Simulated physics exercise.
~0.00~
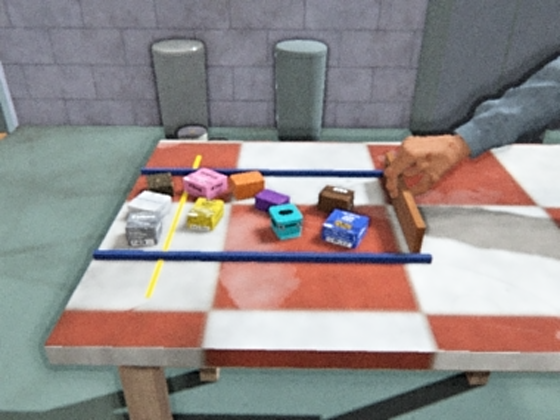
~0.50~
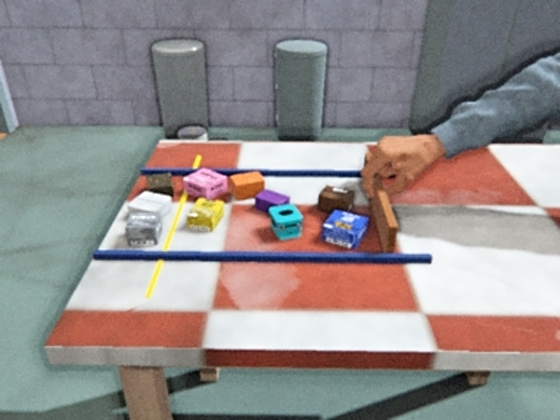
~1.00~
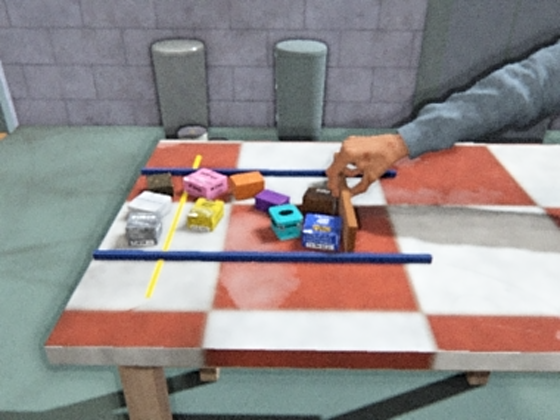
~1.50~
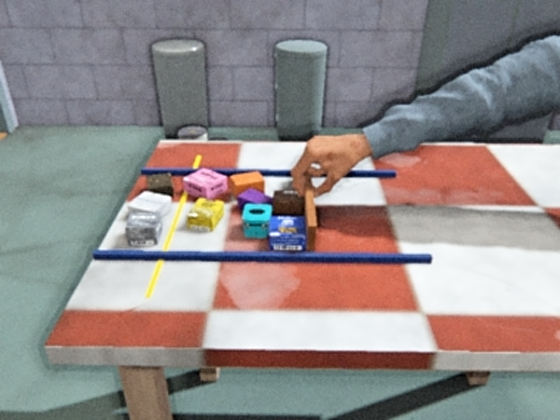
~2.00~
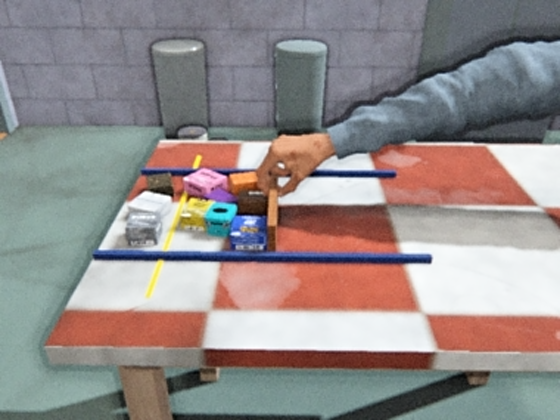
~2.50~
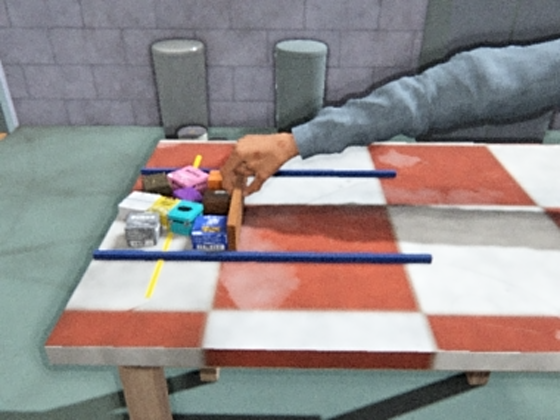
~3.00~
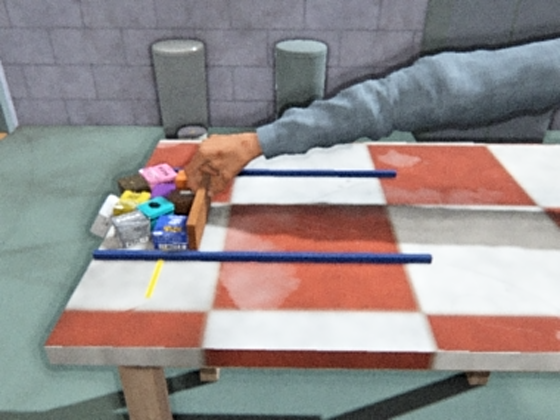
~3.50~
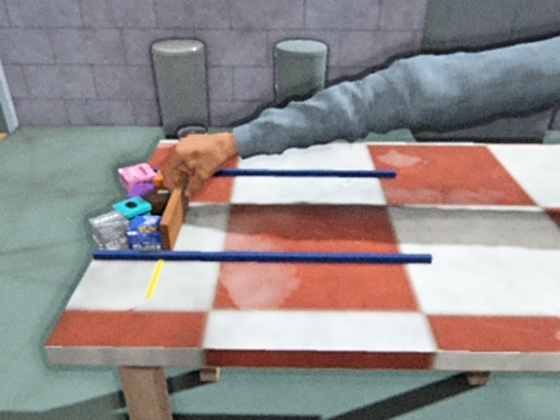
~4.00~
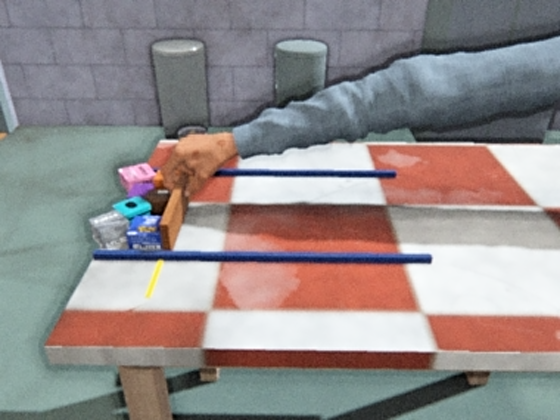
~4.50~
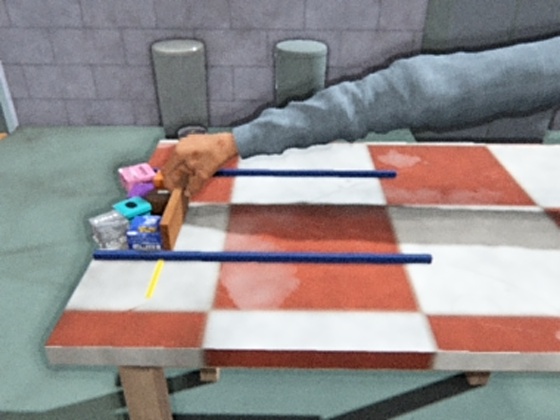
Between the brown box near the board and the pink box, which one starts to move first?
The brown box starts to move first, as the board reaches it early in the push. The pink box stays where it is until later, when the gathered boxes are pushed up against the ones at the left.
At the start, a hand holds an upright wooden board at the right of a jumble of small coloured boxes, lying between two dark blue rails on a red and white checked table. The hand slides the board left, and it gathers the blue box and the brown one beside it. The turquoise, orange and purple pieces are swept up next, and the growing cluster then shoves the pink, yellow and white boxes toward the table's left end. The white box, yellow box and black block go over the edge and out of sight. The board stops by the yellow tape, with the blue, grey, turquoise and pink boxes still on the table.
